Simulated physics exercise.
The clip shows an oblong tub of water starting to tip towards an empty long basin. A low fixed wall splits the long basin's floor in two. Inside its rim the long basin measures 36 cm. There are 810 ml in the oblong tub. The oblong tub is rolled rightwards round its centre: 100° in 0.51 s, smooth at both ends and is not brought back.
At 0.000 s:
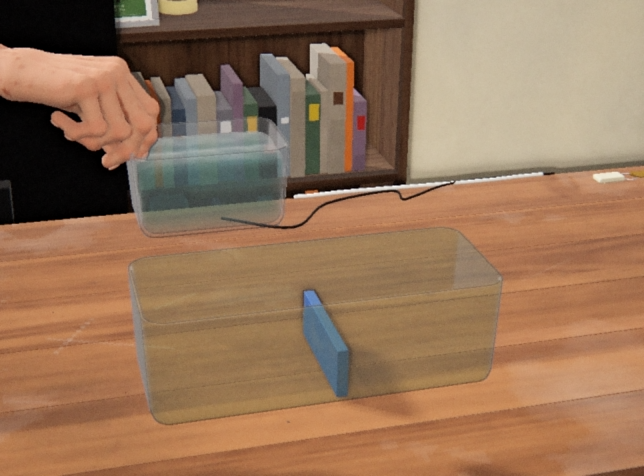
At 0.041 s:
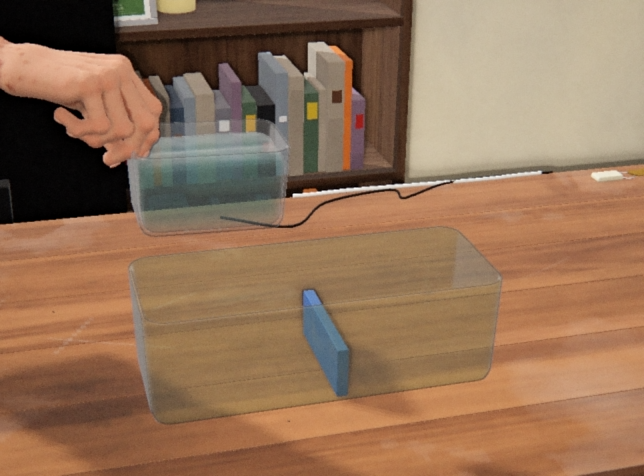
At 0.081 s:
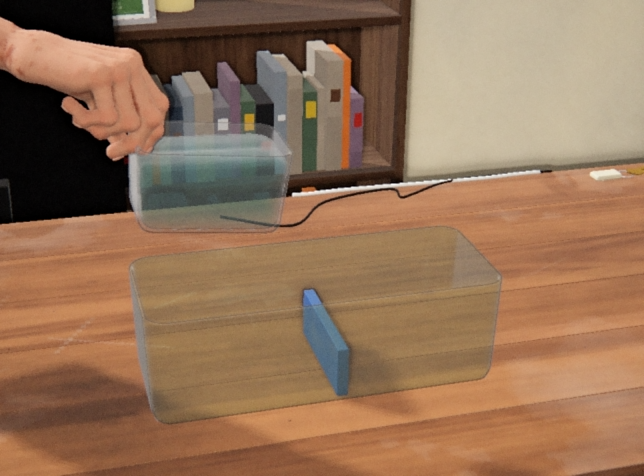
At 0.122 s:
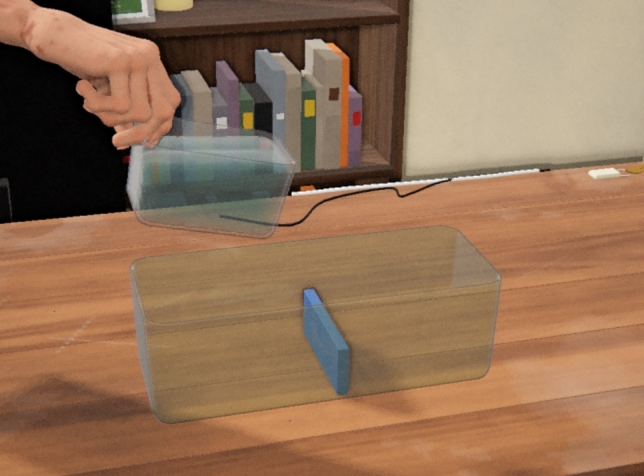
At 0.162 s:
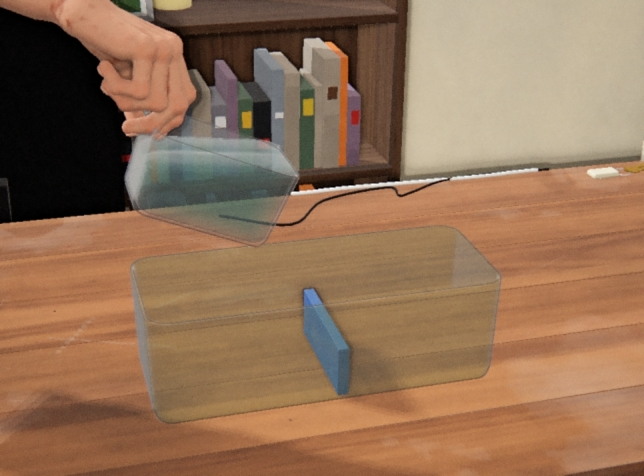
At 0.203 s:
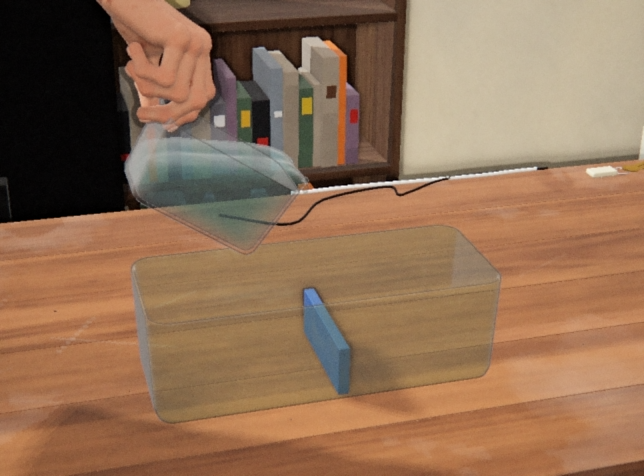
A clear tub of bluish water, held by a hand at its upper left, hangs level above a wooden table, then tilts steadily rightwards behind a long empty basin with a small blue wall standing inside it.
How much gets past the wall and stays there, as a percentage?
The far part has some 48 per cent.
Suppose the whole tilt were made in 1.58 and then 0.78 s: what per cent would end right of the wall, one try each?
First 70, then 65 per cent.
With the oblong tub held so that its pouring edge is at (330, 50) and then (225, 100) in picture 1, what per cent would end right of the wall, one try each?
First 80, then 5 per cent.
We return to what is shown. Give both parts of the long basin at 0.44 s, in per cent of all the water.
Left about 10, right about 34.
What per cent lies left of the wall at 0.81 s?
Some 44 per cent.
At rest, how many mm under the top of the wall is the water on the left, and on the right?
Left about 40 mm, right about 38 mm.
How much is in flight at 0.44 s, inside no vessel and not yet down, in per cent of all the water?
Near 32 in a hundred.
After 0.44 s the tilt is 96° and 24 per cent is still to pour, 11 is left of the wall and 33 right of it.
After 0.62 s the tilt is 100° and 5 per cent is still to pour, 38 is left of the wall and 49 right of it.
After 0.81 s the tilt is 100° and 1 per cent is still to pour, 44 is left of the wall and 48 right of it.
After 1.01 s the tilt is 100° and 0 per cent is still to pour, 49 is left of the wall and 48 right of it.
In the end 49 per cent lies left of the wall, 48 right of it and 3 outside.
